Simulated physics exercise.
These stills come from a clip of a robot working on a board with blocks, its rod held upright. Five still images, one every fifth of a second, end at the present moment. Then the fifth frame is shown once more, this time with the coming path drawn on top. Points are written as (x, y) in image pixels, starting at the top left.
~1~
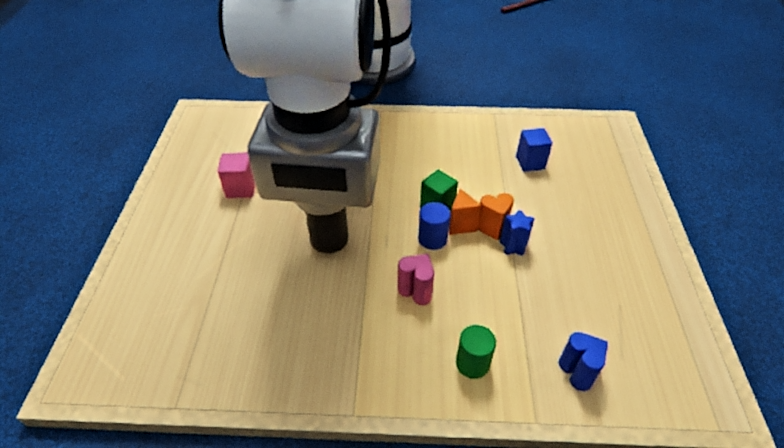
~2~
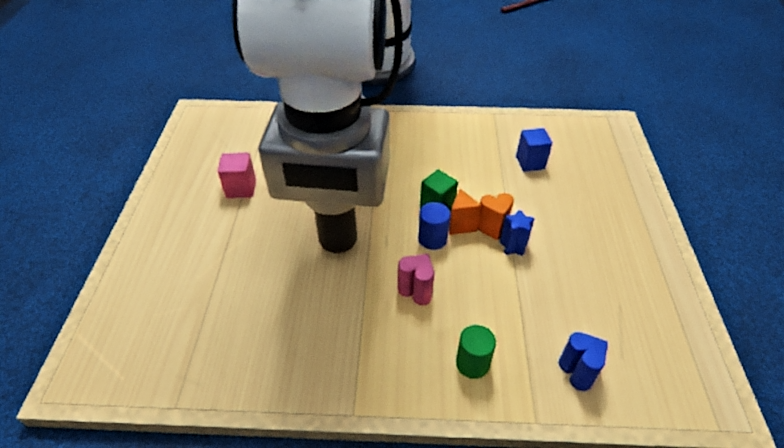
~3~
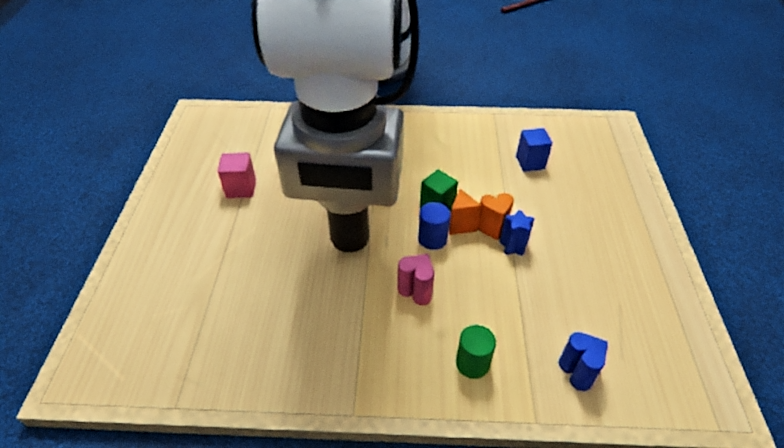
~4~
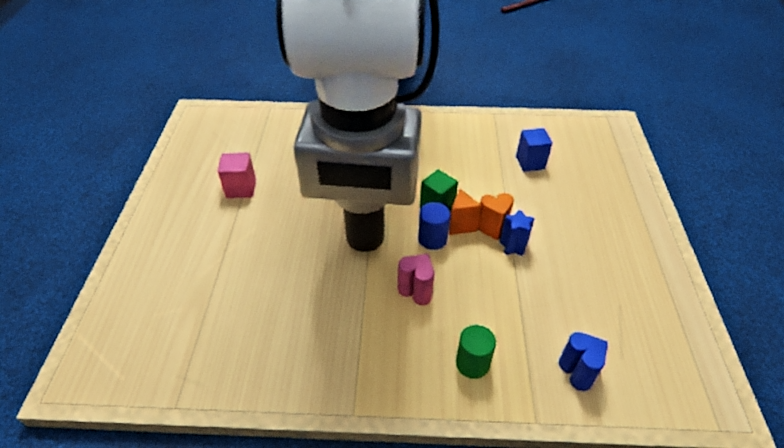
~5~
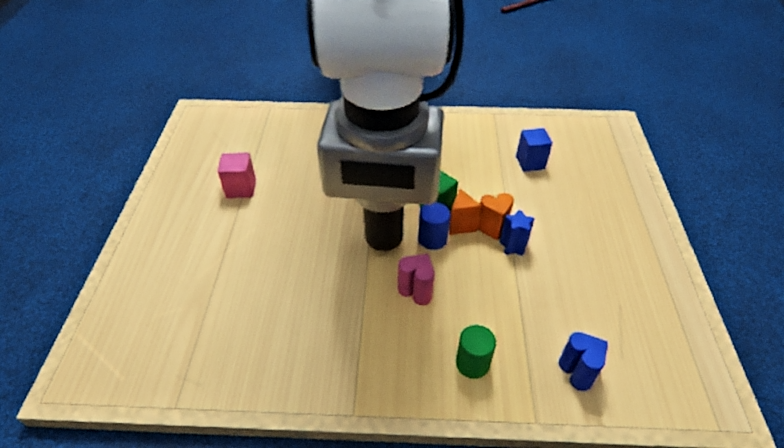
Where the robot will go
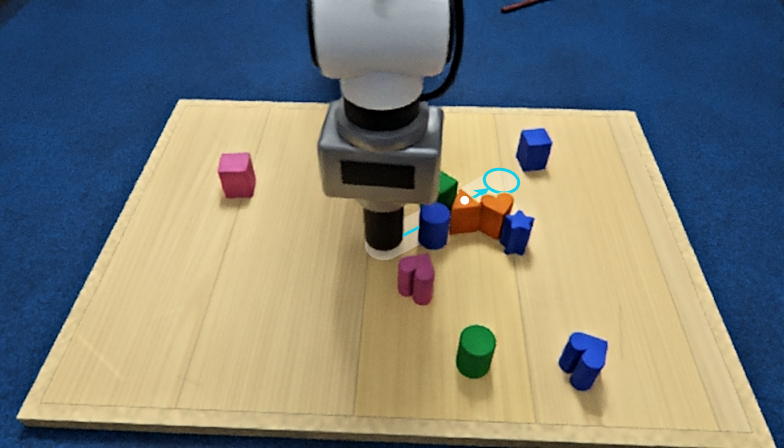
The clip opens on a robot arm holding a dark rod upright over a wooden board scattered with pink, green, orange and blue blocks. The arm slides the rod a short way steadily right, until it is beside the blue cylinder, partly covering the green cube, while the blocks stay still.
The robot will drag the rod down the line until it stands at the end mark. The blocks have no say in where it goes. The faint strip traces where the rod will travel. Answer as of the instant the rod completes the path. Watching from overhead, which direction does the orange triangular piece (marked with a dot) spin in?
Watching from overhead, you'd notice the orange triangular piece rotating counter-clockwise.
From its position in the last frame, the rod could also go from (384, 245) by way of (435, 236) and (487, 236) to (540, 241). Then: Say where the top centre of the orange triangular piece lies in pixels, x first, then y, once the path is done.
The middle of the upper face of the orange triangular piece will lie at about (498, 188) in the picture.
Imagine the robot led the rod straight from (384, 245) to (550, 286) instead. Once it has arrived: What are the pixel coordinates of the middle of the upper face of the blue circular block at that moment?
About (459, 209).
Drawn move, from (384, 245) to (501, 181); the dot is on the orange triangular piece.
On the path given first. One third of the way, rod at (428, 215); blue circular block at (457, 214); green square at (444, 177); orange triangular piece at (477, 203), turned 70° anticlockwise; orange heart at (504, 197), turned 30° clockwise.
Two thirds of the way, rod at (468, 194); blue circular block at (457, 214); green square at (464, 154), turned 55° anticlockwise; orange triangular piece at (477, 203), turned 70° anticlockwise; orange heart at (504, 197), turned 30° clockwise.
At the end, rod at (503, 173); blue circular block at (457, 214); green square at (465, 149), turned 80° anticlockwise; orange triangular piece at (477, 203), turned 70° anticlockwise; orange heart at (504, 197), turned 30° clockwise.
